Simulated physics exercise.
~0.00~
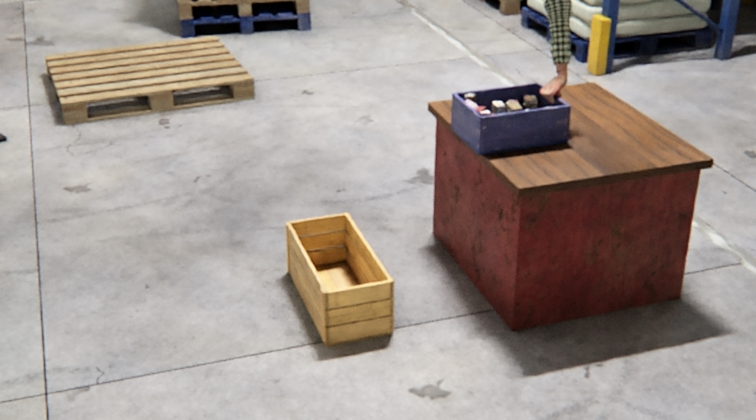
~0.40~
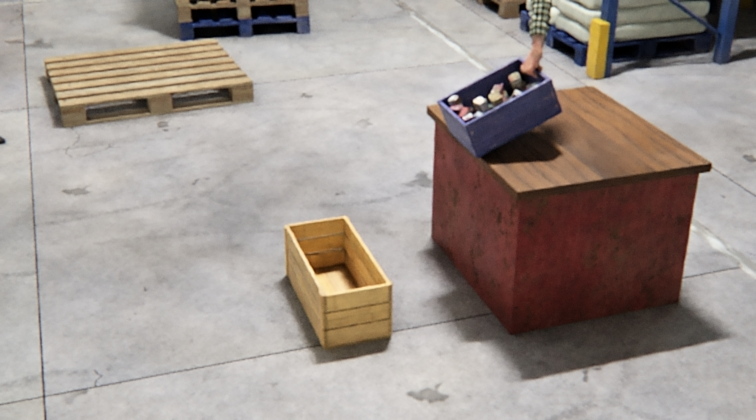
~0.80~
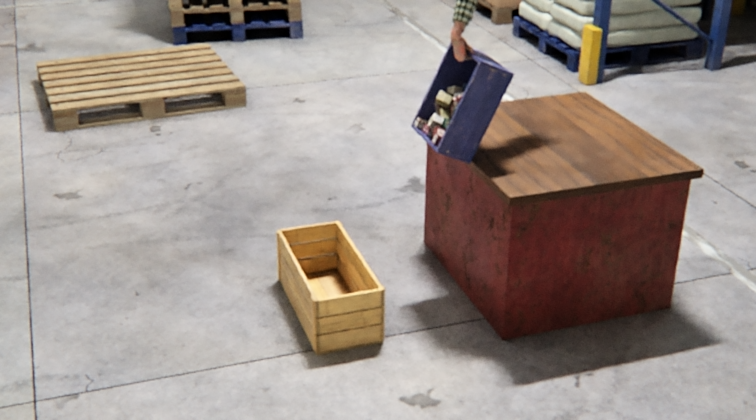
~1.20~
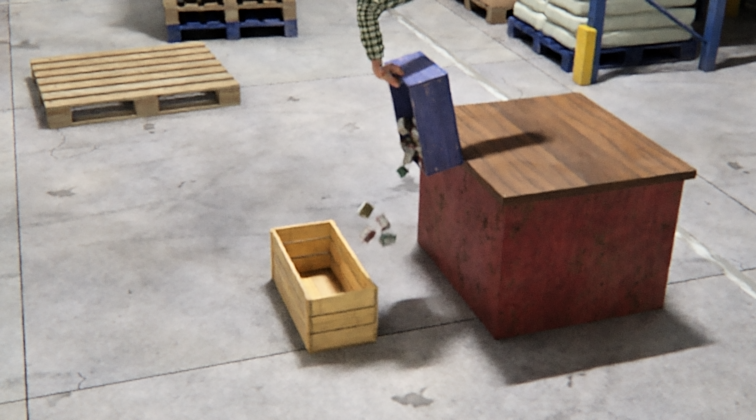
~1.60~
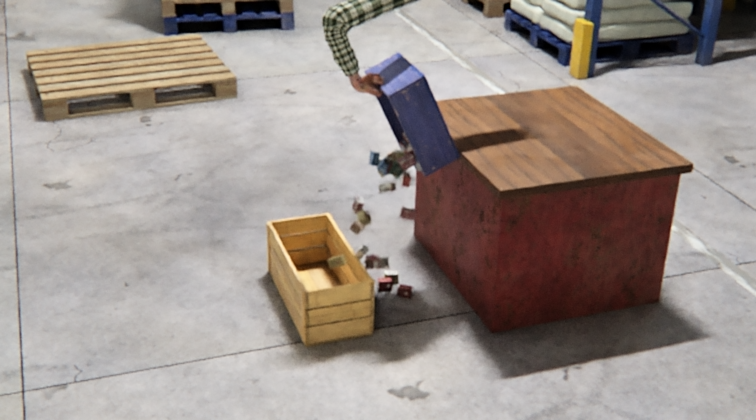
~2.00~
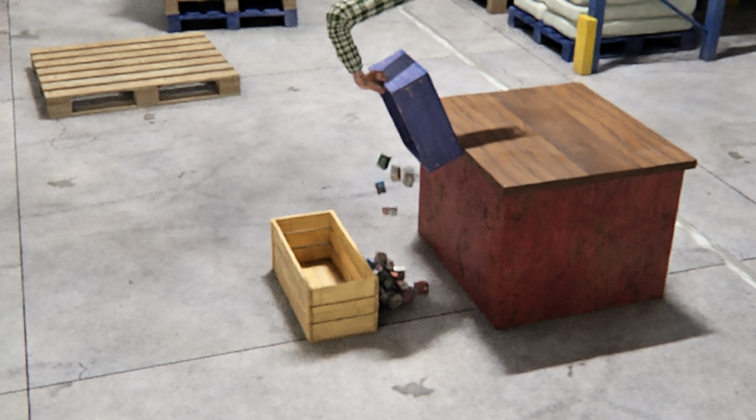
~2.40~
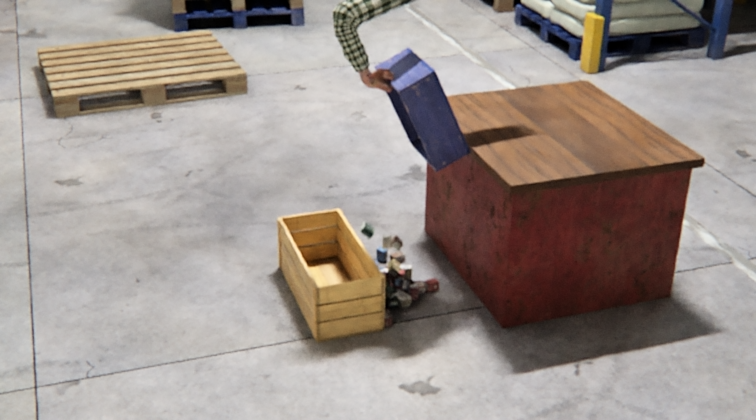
A hand in a checked sleeve tips a blue crate of small cartons off the left edge of a red bench with a brown wooden top. The slightly swaying view looks down on a grey concrete warehouse floor, with a pale open wooden box left of the bench and pallets behind. The arm swings up the back of the crate until its open side faces downward. A few cartons drop first, then a thick stream follows. Nearly all miss the box, piling on the floor between it and the bench, while the crate stays tilted above.
